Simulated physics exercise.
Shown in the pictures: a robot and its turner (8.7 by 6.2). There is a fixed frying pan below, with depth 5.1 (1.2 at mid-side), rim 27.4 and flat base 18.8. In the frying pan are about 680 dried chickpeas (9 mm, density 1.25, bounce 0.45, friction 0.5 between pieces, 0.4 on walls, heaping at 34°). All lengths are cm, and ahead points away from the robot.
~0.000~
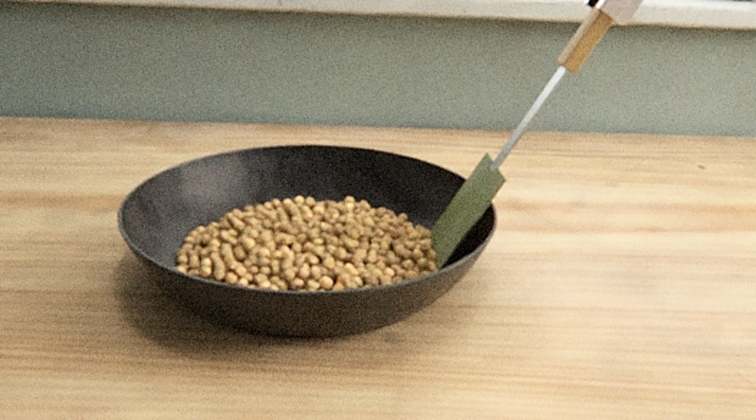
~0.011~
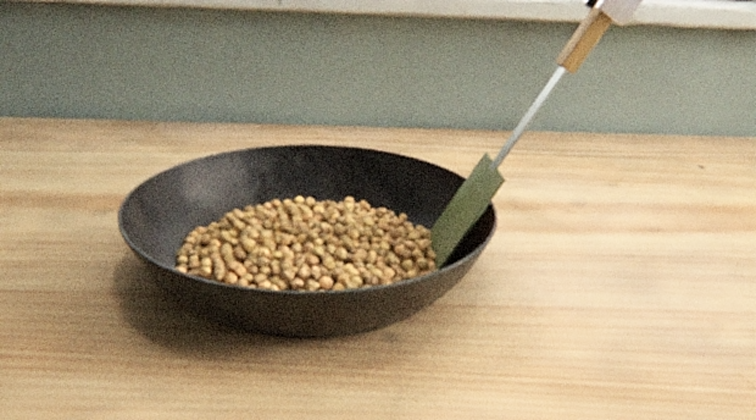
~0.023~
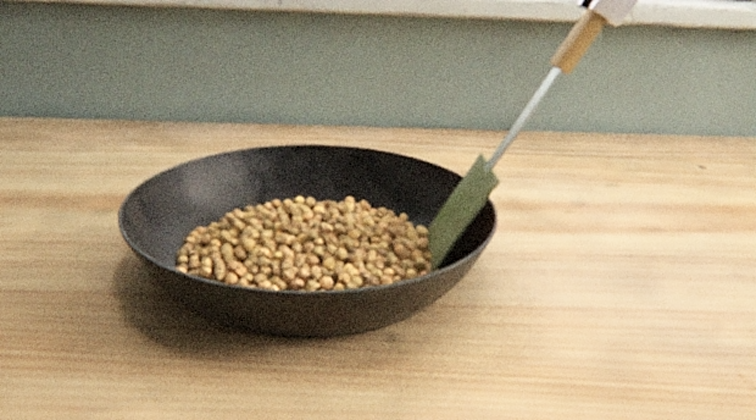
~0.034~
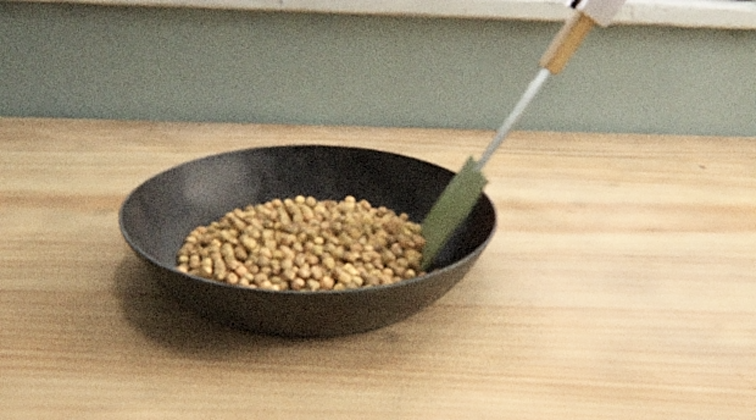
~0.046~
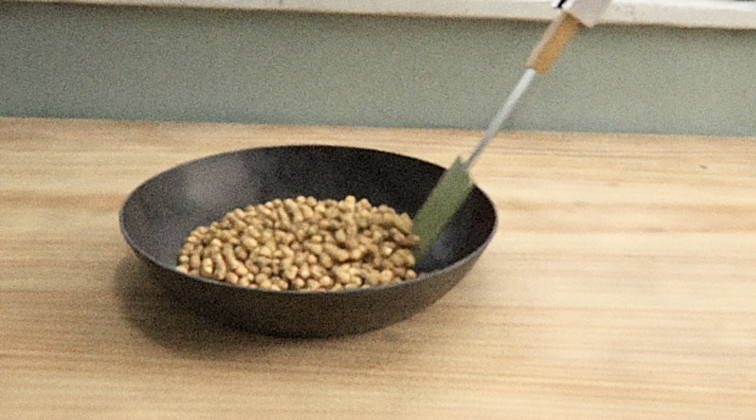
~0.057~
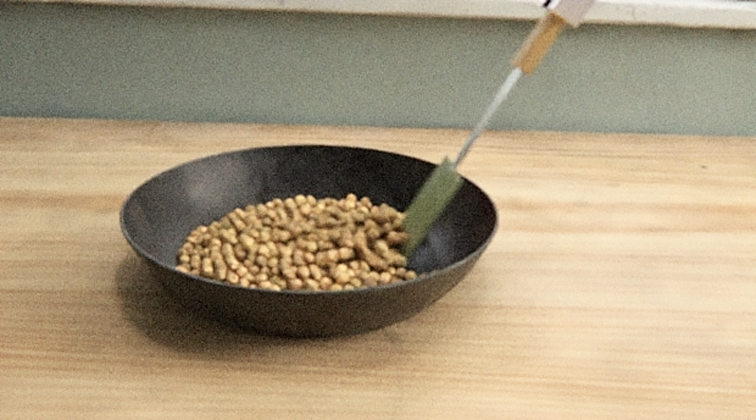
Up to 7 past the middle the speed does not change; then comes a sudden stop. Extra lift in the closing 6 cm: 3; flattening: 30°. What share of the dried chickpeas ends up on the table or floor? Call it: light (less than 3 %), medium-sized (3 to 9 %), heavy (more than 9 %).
It comes out light.
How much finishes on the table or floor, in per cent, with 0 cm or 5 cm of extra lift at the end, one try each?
0 and 5 %.
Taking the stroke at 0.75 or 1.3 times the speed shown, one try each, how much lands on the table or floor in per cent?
Some 0 and 0 per cent.
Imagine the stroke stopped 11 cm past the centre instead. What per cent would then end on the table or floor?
It would come to roughly 10 percent.
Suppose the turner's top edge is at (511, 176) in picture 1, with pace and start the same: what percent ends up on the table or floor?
Some 0 per cent.
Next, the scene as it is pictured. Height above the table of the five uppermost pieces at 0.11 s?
I'd put them at about 5 centimetres above the table.
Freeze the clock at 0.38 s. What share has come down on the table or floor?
Around 0 %.
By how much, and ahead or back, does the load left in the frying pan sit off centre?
Ahead, by around 4.0 cm.
After 0.11 s, sloping 61°, highest piece 5 above the table; 681 in the frying pan.
After 0.16 s, sloping 52°, highest piece 6 above the table; 681 in the frying pan.
After 0.38 s, sloping 31°, highest piece 5 above the table; 679 in the frying pan, 2 on the table or floor.
After 1.43 s, sloping 31°, highest piece 4 above the table; 679 in the frying pan, 2 on the table or floor.
In the end, 679 in the frying pan, 2 on the table or floor. That is 0 % on the table or floor.
